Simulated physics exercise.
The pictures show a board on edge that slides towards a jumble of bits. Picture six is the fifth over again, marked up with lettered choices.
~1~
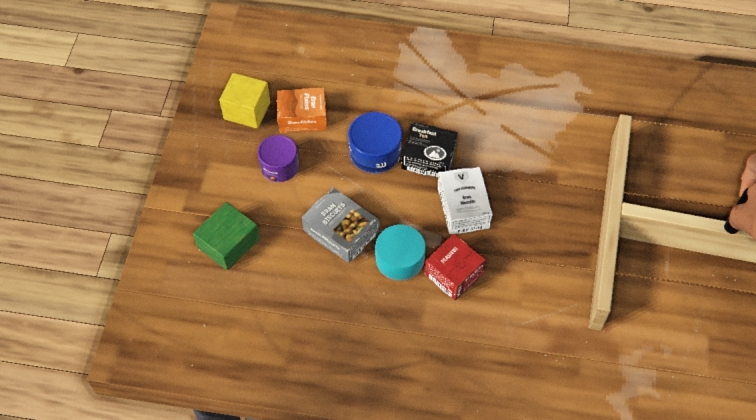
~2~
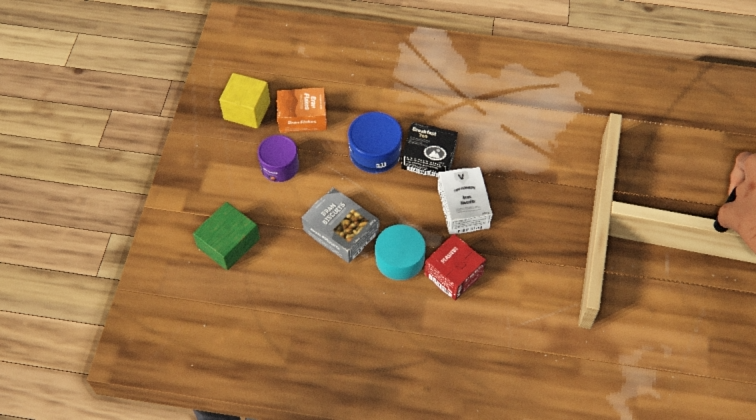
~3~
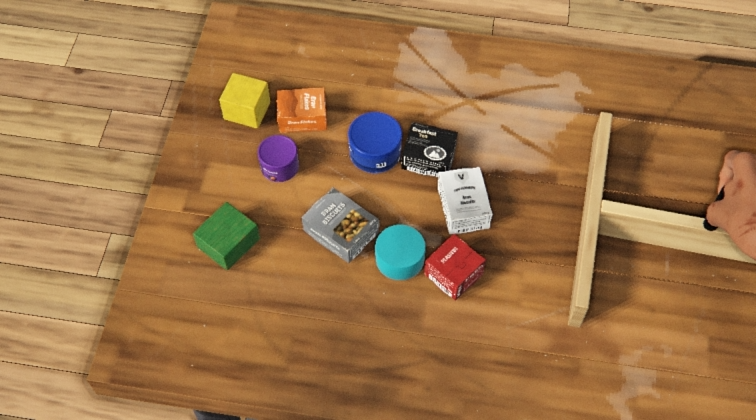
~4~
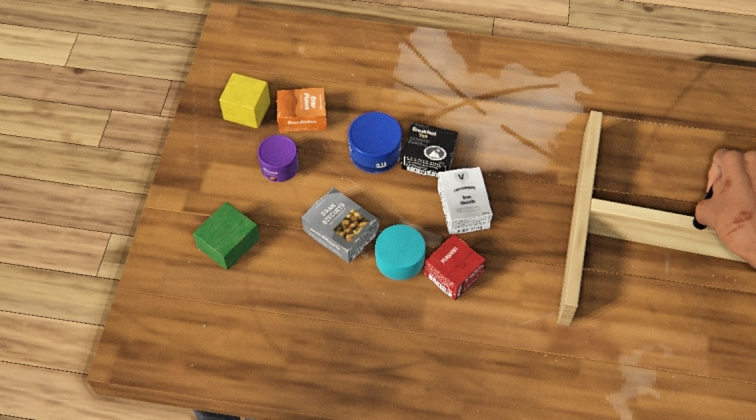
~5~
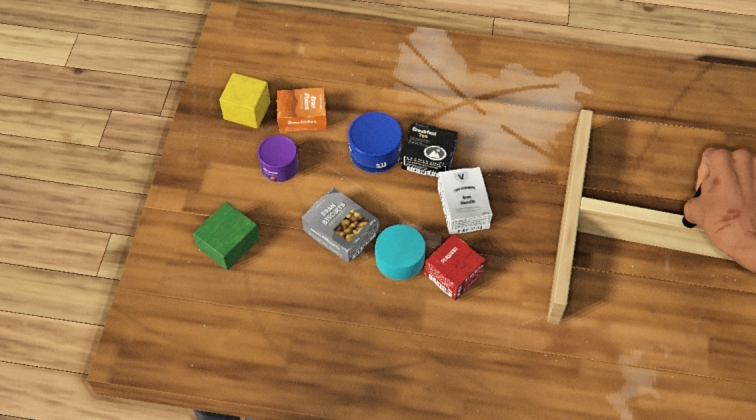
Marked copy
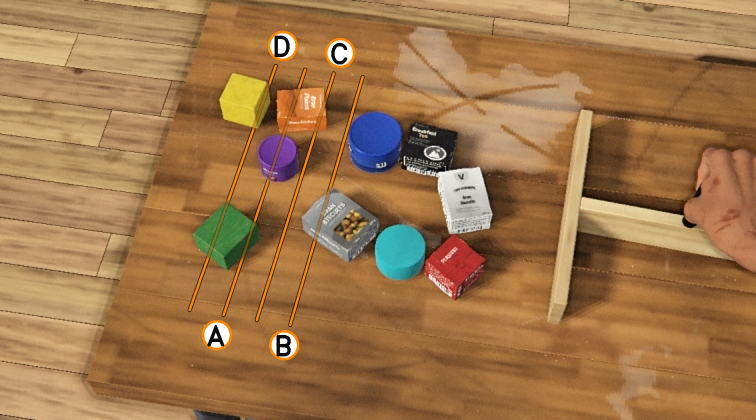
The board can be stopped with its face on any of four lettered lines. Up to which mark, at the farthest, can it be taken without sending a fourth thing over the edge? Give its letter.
No farther than D.
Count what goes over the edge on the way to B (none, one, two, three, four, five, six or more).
By then, none.
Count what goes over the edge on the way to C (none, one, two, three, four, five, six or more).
In all, none.
On the copy, A at (267, 183); B at (329, 192); C at (298, 188); D at (236, 179).
On D. First, board (451, 184); red box (404, 272); turquoise pot (363, 248).
Then, board (328, 168); yellow block (231, 94); green block (193, 231).
Finally, board (236, 155); purple tub over the edge; green block over the edge; two fallen.
By contrast, A is within the limit but short; B is within the limit but short; C is within the limit but short.
